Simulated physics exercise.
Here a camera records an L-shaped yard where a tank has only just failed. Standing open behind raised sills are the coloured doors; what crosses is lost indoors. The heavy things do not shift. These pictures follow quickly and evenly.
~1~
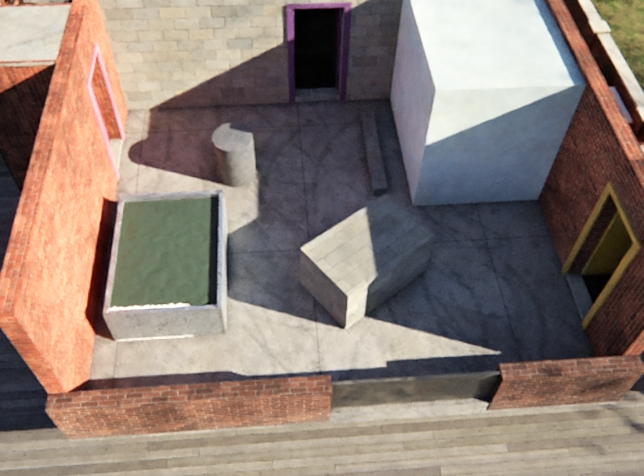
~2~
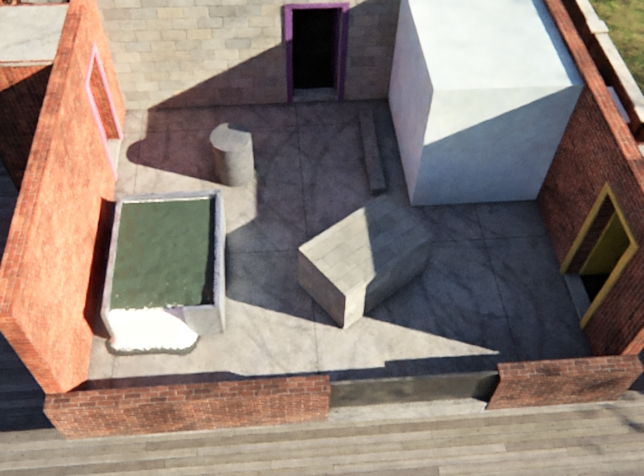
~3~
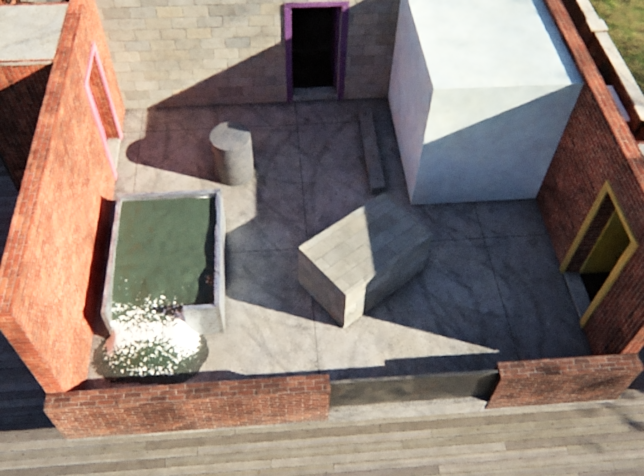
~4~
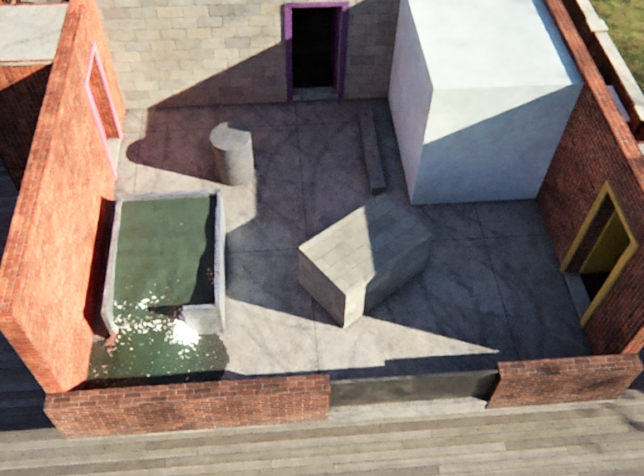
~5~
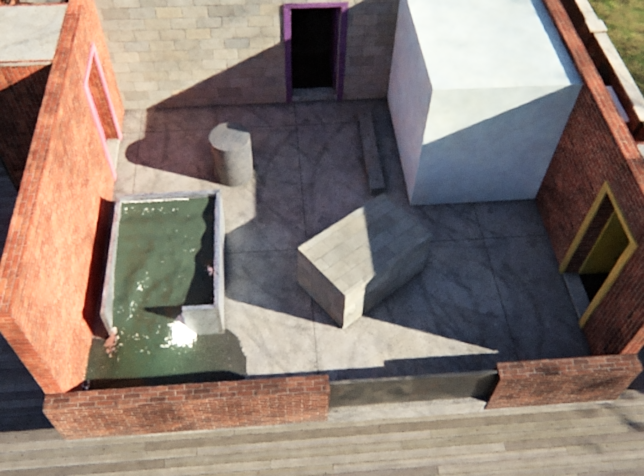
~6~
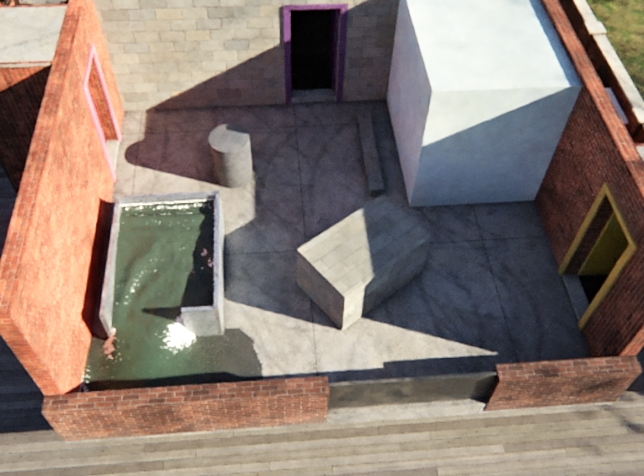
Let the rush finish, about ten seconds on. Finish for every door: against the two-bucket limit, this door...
The yellow door surpasses it; the purple door remains within it; the pink door remains within it.
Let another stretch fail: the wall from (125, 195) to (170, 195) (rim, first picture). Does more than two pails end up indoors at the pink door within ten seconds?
Note: Pink door crosses the line.
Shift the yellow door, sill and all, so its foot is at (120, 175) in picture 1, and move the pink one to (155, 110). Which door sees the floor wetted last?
Looks like the purple door.
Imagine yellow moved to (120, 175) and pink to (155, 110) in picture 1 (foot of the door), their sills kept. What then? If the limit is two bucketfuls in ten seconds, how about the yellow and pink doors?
I'd say the yellow keeps within limits and the pink breaks the limit.
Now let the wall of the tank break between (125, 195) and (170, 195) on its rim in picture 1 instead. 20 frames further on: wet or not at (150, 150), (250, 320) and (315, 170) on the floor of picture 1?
The three spots, in order, are inundated, spared and inundated.
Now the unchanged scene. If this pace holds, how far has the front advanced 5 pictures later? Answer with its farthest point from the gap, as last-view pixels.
Roughly (362, 396).
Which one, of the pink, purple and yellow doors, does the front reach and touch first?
The door marked pink.
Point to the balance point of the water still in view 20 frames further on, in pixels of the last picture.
The water's centre sits above (222, 308).
A moment on, water covers 10 % of the floor; the yellow door not reached, the purple door not reached, the pink door not reached.
Next, water covers 25 % of the floor; the yellow door not reached, the purple door not reached, the pink door not reached.
Then, water covers 55 % of the floor; the yellow door wet at the sill, nothing in, the purple door not reached, the pink door wet at the sill, nothing in.
Later, water covers 75 % of the floor; the yellow door over two buckets in, the purple door wet at the sill, nothing in, the pink door wet at the sill, nothing in.
In the end, water covers 95 % of the floor; the yellow door far over two buckets in, the purple door wet at the sill, nothing in, the pink door wet at the sill, nothing in.
